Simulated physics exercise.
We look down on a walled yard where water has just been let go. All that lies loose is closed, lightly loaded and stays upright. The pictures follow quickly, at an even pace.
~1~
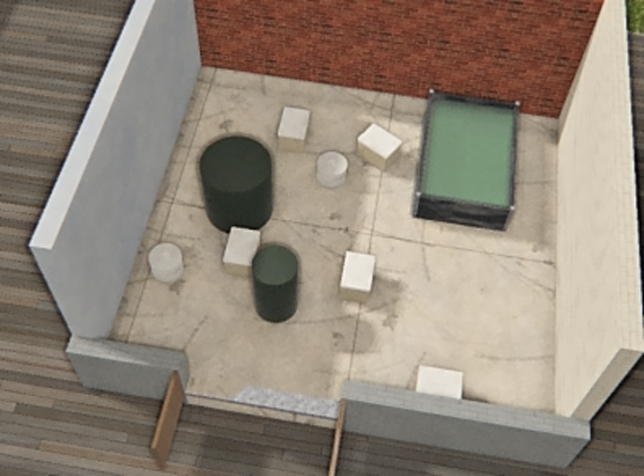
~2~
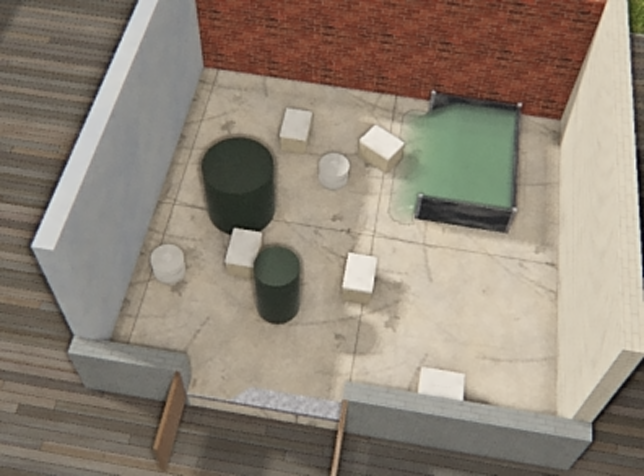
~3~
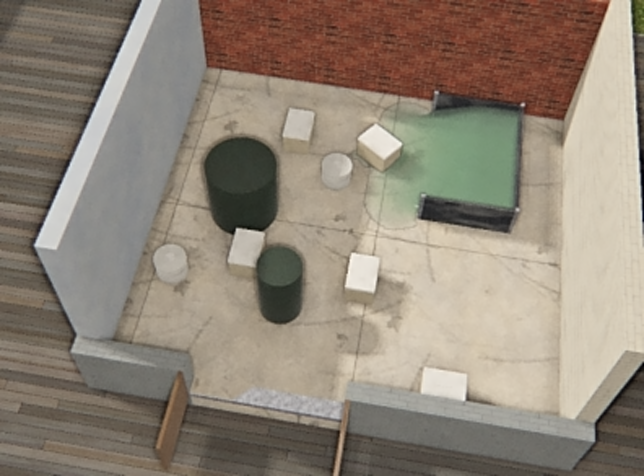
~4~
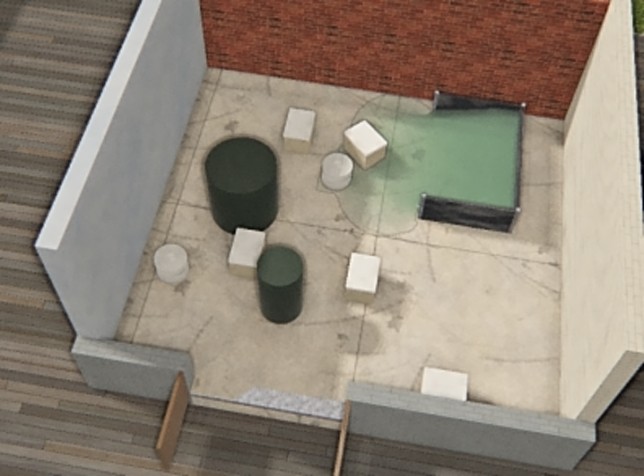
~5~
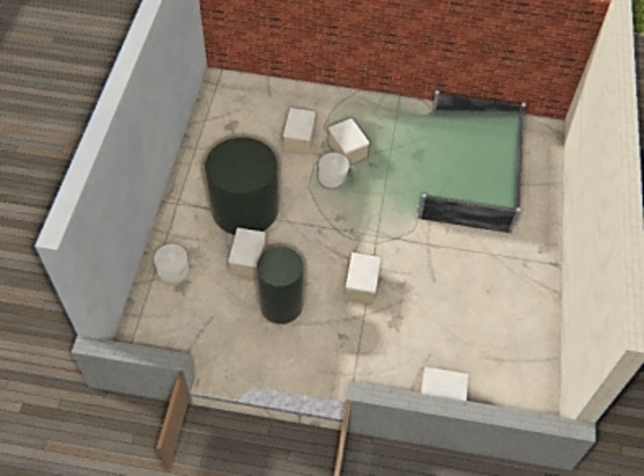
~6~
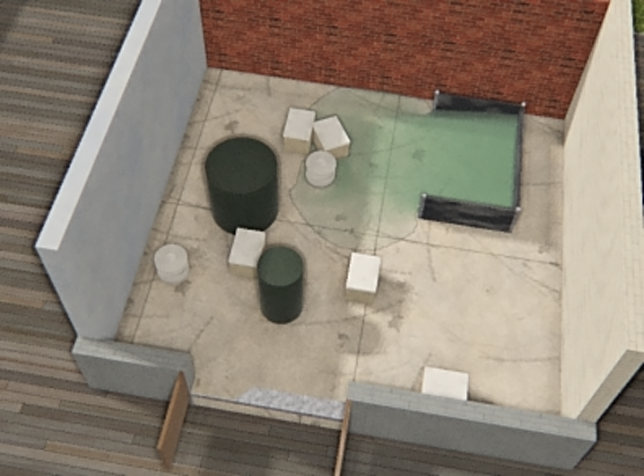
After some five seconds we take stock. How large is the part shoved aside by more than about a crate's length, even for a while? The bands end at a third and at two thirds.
It is at least two thirds.
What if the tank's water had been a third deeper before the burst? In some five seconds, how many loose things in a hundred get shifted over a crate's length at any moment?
Near 70 in a hundred.
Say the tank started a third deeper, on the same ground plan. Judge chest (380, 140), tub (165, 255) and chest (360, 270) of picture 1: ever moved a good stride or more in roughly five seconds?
In turn: Moved that far, pushed that far, no.
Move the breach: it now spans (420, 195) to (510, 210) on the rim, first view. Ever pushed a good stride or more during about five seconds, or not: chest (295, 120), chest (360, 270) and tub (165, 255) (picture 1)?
In turn: Never so far, that far or more, less than that.
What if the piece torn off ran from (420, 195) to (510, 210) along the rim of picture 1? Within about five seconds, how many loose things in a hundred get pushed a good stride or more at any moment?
About 30 per cent.
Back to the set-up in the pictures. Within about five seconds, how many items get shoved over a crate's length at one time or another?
It comes to 5.
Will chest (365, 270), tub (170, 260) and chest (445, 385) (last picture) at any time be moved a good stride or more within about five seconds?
One after the other: No, yes, less than that.
A moment on, 2 of 7 are well off their spots; 1 afloat.
Next, 4 of 7 are well off their spots; 3 afloat.
Later, 4 of 7 are well off their spots; 2 afloat.
In the end, 5 of 7 are well off their spots, and 5 have been at some point; 4 afloat.
